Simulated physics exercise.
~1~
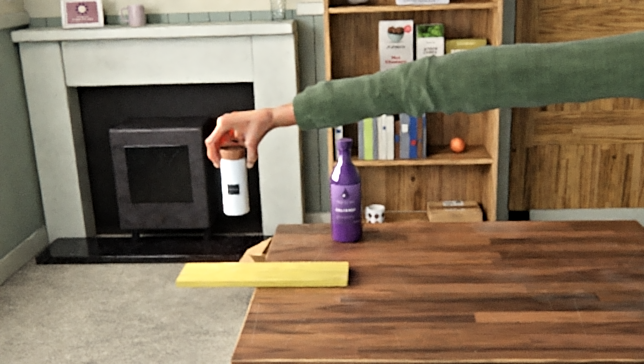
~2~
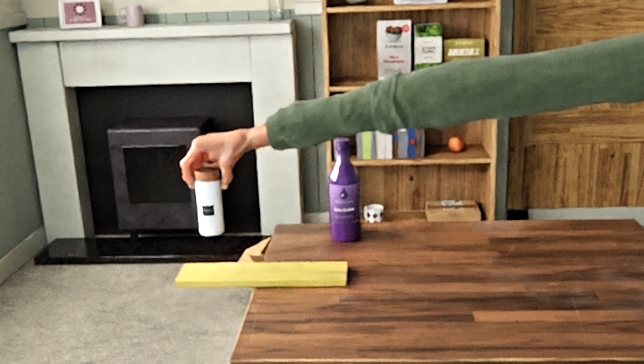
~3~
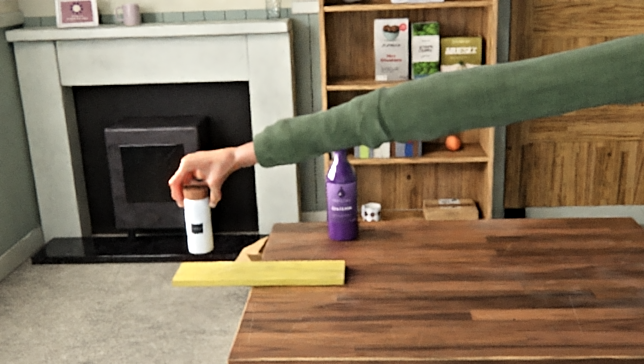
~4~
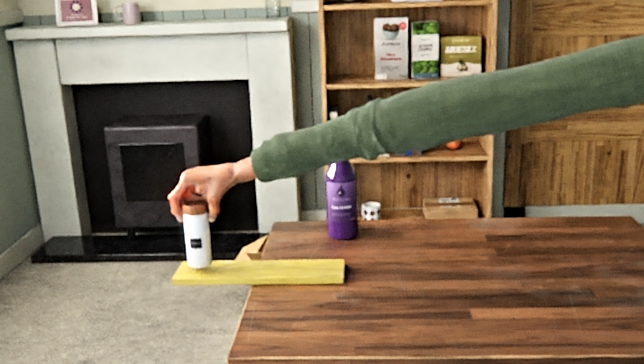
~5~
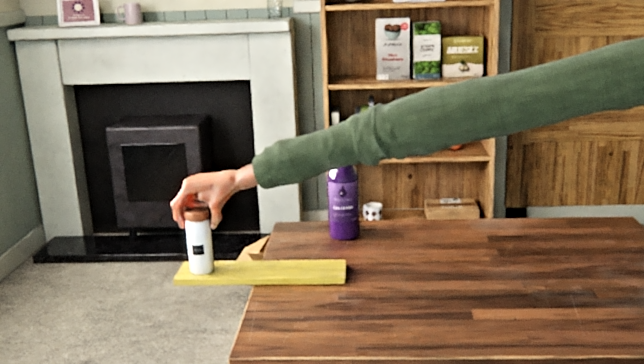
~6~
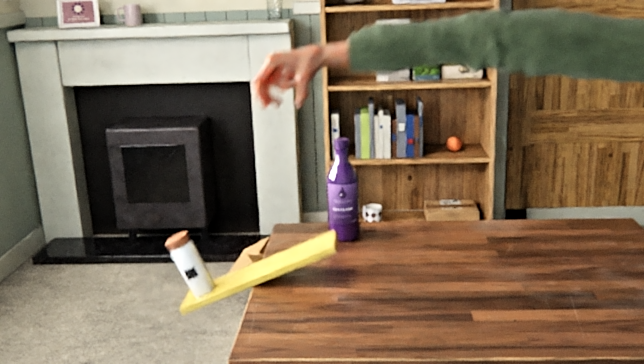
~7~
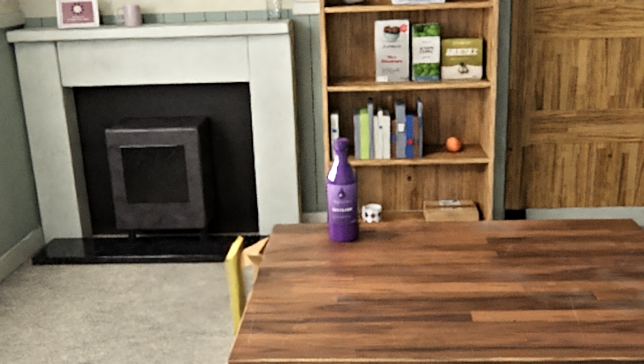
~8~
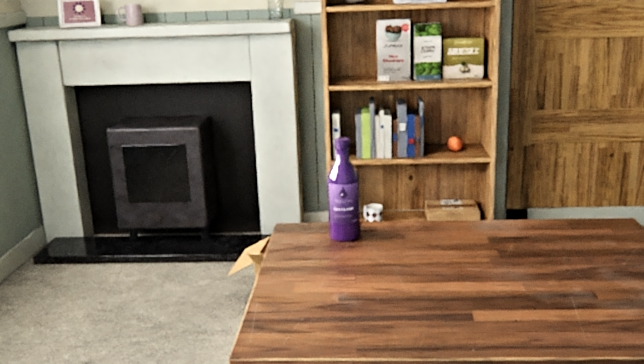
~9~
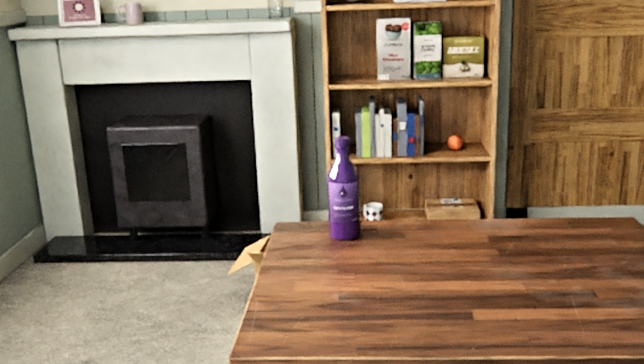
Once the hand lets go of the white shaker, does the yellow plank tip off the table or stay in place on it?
The yellow plank tips off the table's edge and drops out of view, along with the white shaker.
